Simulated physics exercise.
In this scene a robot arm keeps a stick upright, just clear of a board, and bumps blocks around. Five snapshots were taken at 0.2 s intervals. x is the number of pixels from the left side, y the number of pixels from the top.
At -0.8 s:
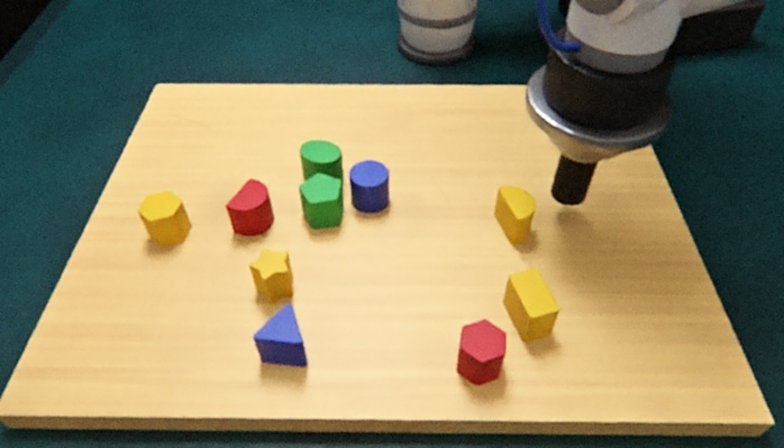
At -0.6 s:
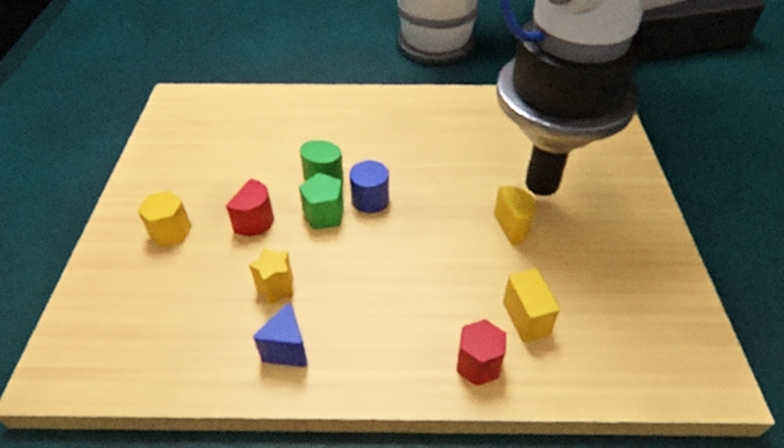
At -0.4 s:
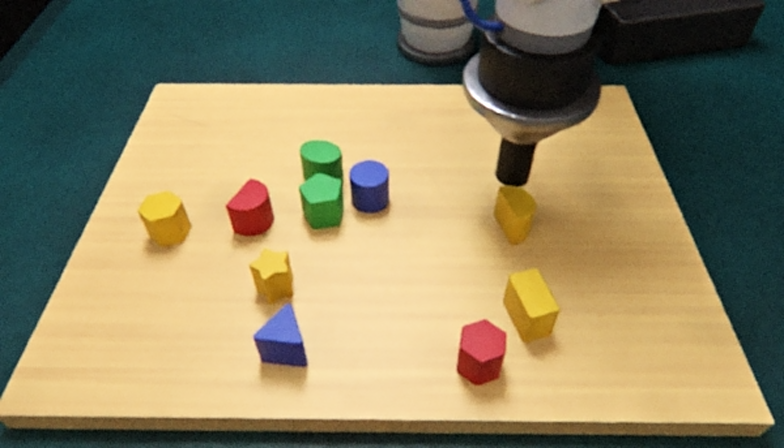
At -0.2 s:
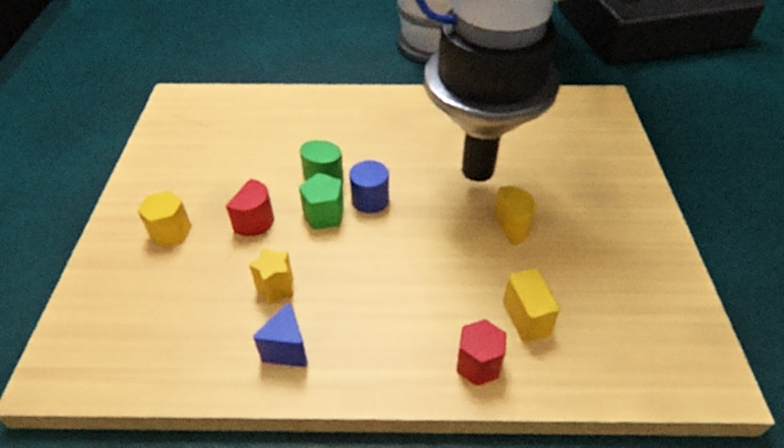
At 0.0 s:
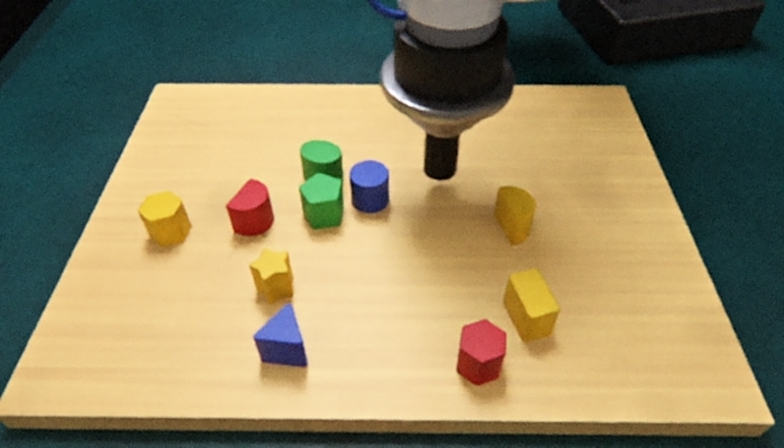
Above a wooden board of colored blocks, a robot arm moves its black stick left.
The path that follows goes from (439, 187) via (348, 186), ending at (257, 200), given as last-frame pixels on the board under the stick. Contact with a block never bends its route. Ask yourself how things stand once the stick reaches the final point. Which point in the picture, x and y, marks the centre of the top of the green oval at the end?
It will end up at (275, 144).
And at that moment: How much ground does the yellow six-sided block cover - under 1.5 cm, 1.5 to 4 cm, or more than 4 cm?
The displacement of the yellow six-sided block is below 1.5 cm.
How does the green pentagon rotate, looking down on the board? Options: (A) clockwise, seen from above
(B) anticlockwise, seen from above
The one that fits is A, clockwise, seen from above.
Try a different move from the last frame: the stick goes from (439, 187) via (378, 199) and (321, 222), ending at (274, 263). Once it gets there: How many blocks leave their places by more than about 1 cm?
By the end of the path, three or more blocks have moved more than about a centimetre.
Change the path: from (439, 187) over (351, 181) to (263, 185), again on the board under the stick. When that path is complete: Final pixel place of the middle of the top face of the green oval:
Roughly at (248, 138).
On the path given first. One third of the way, stick (378, 168); green pentagon (312, 192); blue circular block (352, 177).
Two thirds of the way, stick (315, 173); green oval (290, 145), turned 45° clockwise; green pentagon (296, 208), turned 45° clockwise; blue circular block (331, 187).
At the end, stick (253, 183); yellow six-sided block in place; red half-round block (240, 200), turned 30° anticlockwise; green oval (275, 144), turned 90° clockwise; green pentagon (296, 208), turned 45° clockwise; blue circular block (331, 187).
